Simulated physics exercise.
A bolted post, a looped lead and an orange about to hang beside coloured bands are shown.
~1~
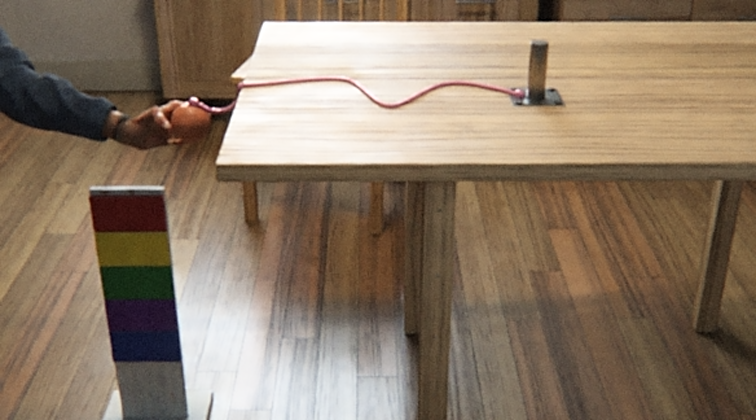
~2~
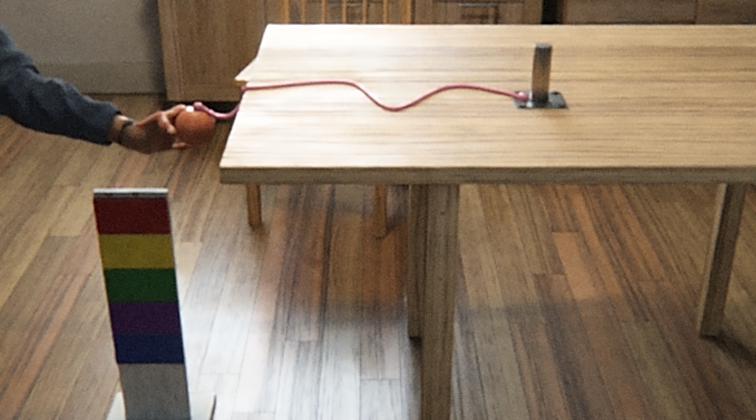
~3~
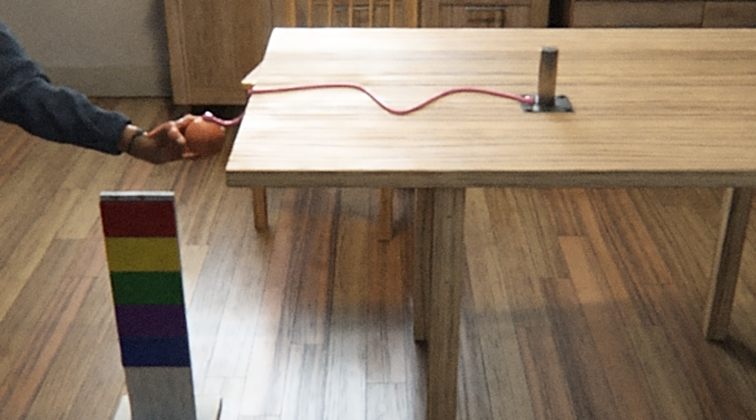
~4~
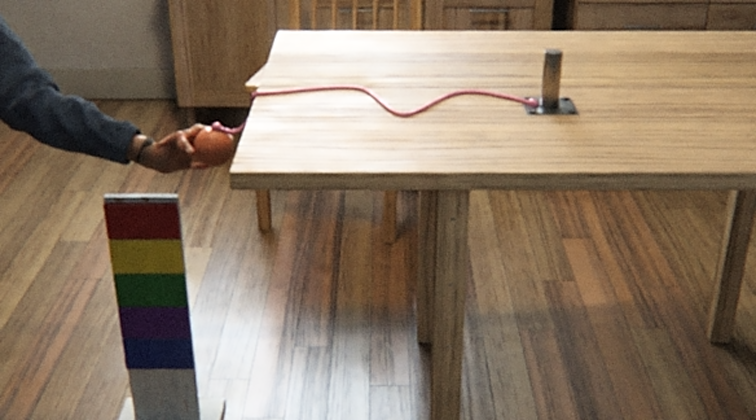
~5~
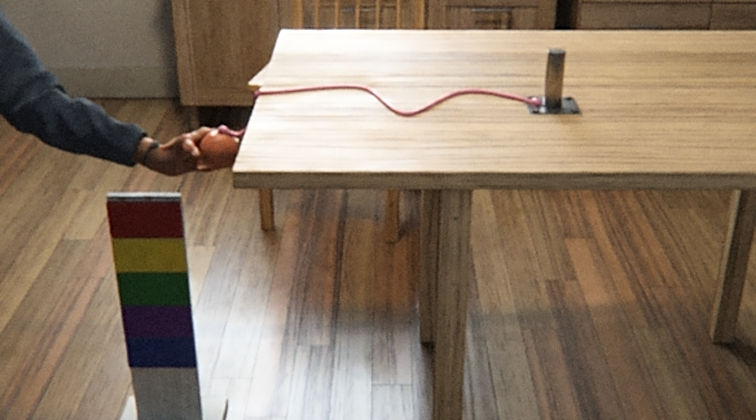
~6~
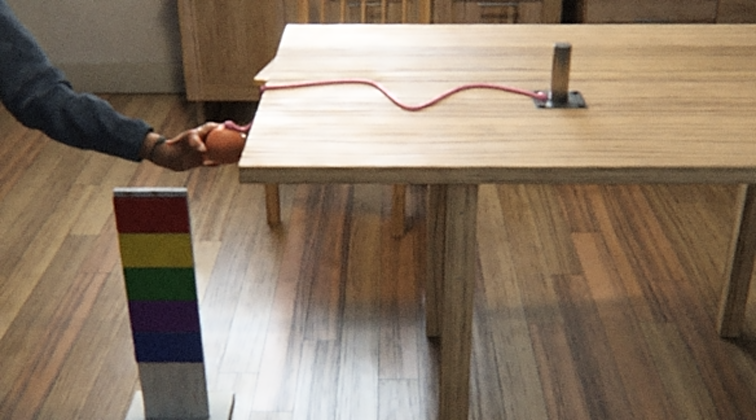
A hand holding an orange ball tied to a pink cord moved slightly right toward the table's edge, above a board with coloured bands, while the wavy cord stayed lying across the wooden tabletop.
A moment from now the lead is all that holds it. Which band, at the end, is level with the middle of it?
The middle is level with yellow.
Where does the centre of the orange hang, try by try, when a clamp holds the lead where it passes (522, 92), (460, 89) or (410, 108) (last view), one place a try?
Per try (px, approx.): (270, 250), (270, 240), (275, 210).
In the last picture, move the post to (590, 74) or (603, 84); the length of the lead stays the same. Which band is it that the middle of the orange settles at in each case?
Red; red.
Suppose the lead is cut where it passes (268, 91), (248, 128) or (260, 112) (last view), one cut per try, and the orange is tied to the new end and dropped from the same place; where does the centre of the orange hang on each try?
Going through them in turn gives (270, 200), (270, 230) and finally (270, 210).
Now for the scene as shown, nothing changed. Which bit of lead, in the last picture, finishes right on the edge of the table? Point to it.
It's the one at (346, 82).
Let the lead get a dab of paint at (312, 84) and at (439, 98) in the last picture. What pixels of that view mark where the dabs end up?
The first finishes about (264, 135) and the second about (411, 96).
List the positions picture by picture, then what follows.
In the first frame, orange (191, 123); red (128, 215); yellow (132, 250); green (137, 284); purple (141, 316); blue (145, 348).
In the second frame, orange (195, 127); lead through (491, 90) (428, 94) (379, 103) (334, 82) (260, 88).
In the third frame, orange (205, 138).
In the fourth frame, orange (214, 147); lead through (501, 96) (438, 100) (389, 109) (344, 88) (270, 93).
In the fifth frame, orange (219, 150).
In the sixth frame, orange (226, 146); lead through (510, 90) (447, 94) (398, 103) (353, 81) (279, 87).
Soon after, orange near (238, 246); level with yellow.
After that, orange near (297, 251); level with yellow.
And then, orange near (261, 254); level with yellow.
In the end, orange near (269, 255); level with yellow. The yellow one.
